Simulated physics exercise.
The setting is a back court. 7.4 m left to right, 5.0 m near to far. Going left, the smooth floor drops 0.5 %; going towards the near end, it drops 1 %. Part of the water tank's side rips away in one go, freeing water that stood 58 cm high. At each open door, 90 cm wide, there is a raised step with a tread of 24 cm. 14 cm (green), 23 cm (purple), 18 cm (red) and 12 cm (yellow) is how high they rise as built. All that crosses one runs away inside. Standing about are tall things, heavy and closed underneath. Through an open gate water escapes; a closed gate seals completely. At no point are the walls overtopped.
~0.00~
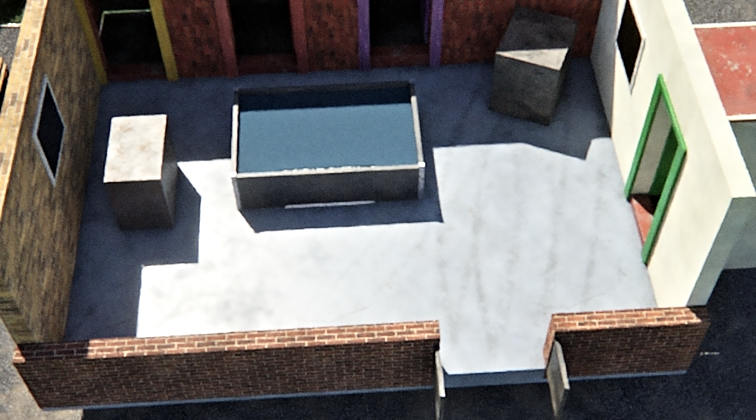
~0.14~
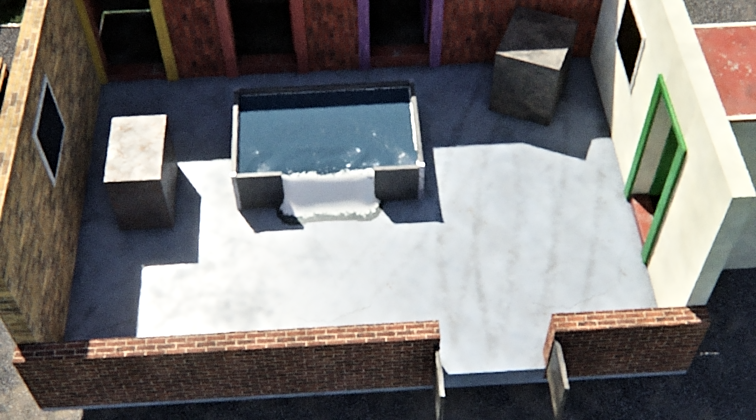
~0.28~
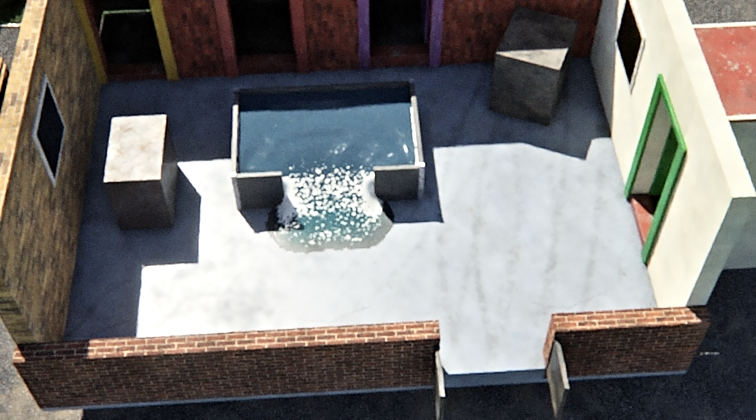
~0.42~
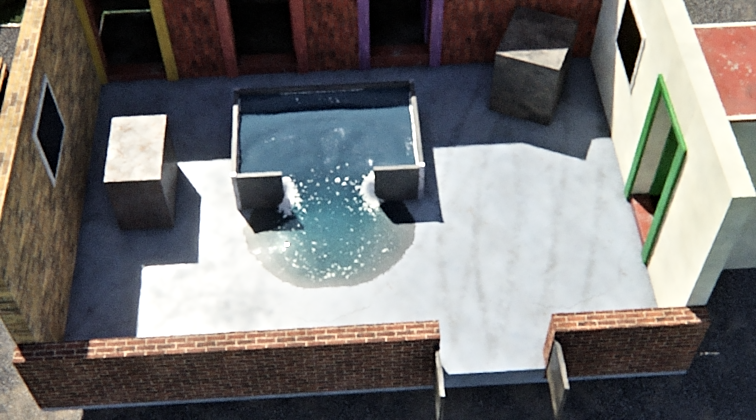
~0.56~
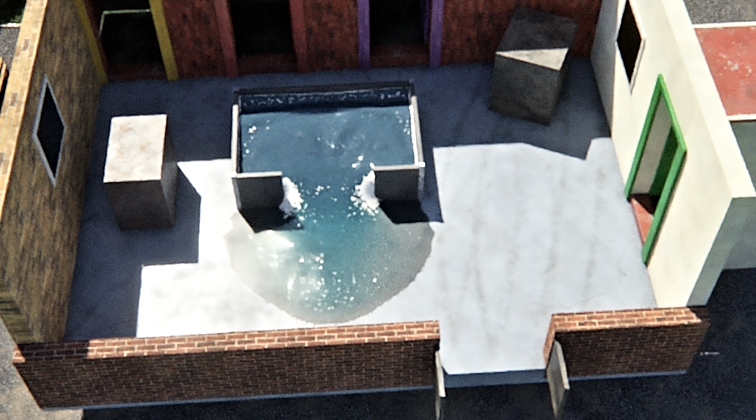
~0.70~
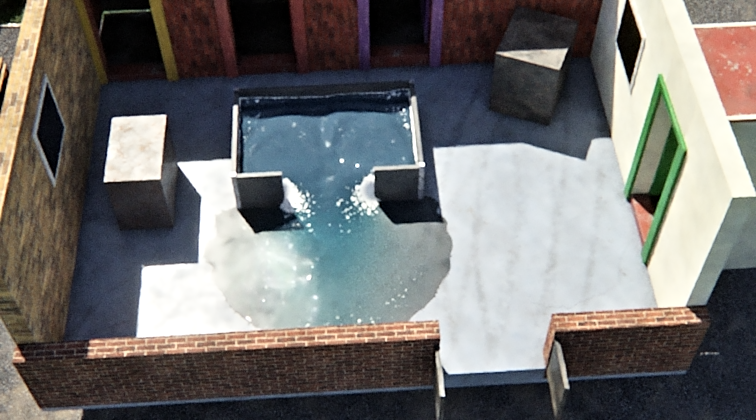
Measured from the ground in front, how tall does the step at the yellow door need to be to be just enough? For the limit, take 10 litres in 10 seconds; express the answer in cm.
It needs to be about 10.5 cm tall.
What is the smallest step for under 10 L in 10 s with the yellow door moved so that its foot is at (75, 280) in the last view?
Minimum: Close to 11.0 cm.
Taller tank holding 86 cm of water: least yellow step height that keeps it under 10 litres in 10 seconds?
About 19 centimetres.
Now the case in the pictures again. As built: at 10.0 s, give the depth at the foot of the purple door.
Lab note: Depth approx. 4.5 cm.
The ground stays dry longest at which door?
The answer is the purple door.
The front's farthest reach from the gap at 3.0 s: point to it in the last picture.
(668, 343).
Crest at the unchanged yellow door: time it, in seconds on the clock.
Roughly 5.0 s.
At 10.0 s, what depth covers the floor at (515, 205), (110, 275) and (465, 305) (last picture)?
Depths of roughly 3 cm, 8 cm and 4 cm, in that order.
After 1.4 s water covers 25 % of the floor, deepest (32 cm) near (329, 363); it has not reached the yellow door.
After 3.0 s water covers 40 % of the floor, deepest (28 cm) near (59, 379); it has not reached the yellow door.
After 10.0 s water covers 95 % of the floor, deepest (11 cm) near (59, 379); 7 cm at the yellow door, 4 litres in over its 12 cm step.
At the yellow door as built, the water arrived by 4.3 s and peaked near 12 cm at 5.2 s.
With a step of 9.5 cm, 16 litres would have come in within the 10 s; with 11.5 cm, 6 litres. So under 10 litres takes about 10.5 cm.
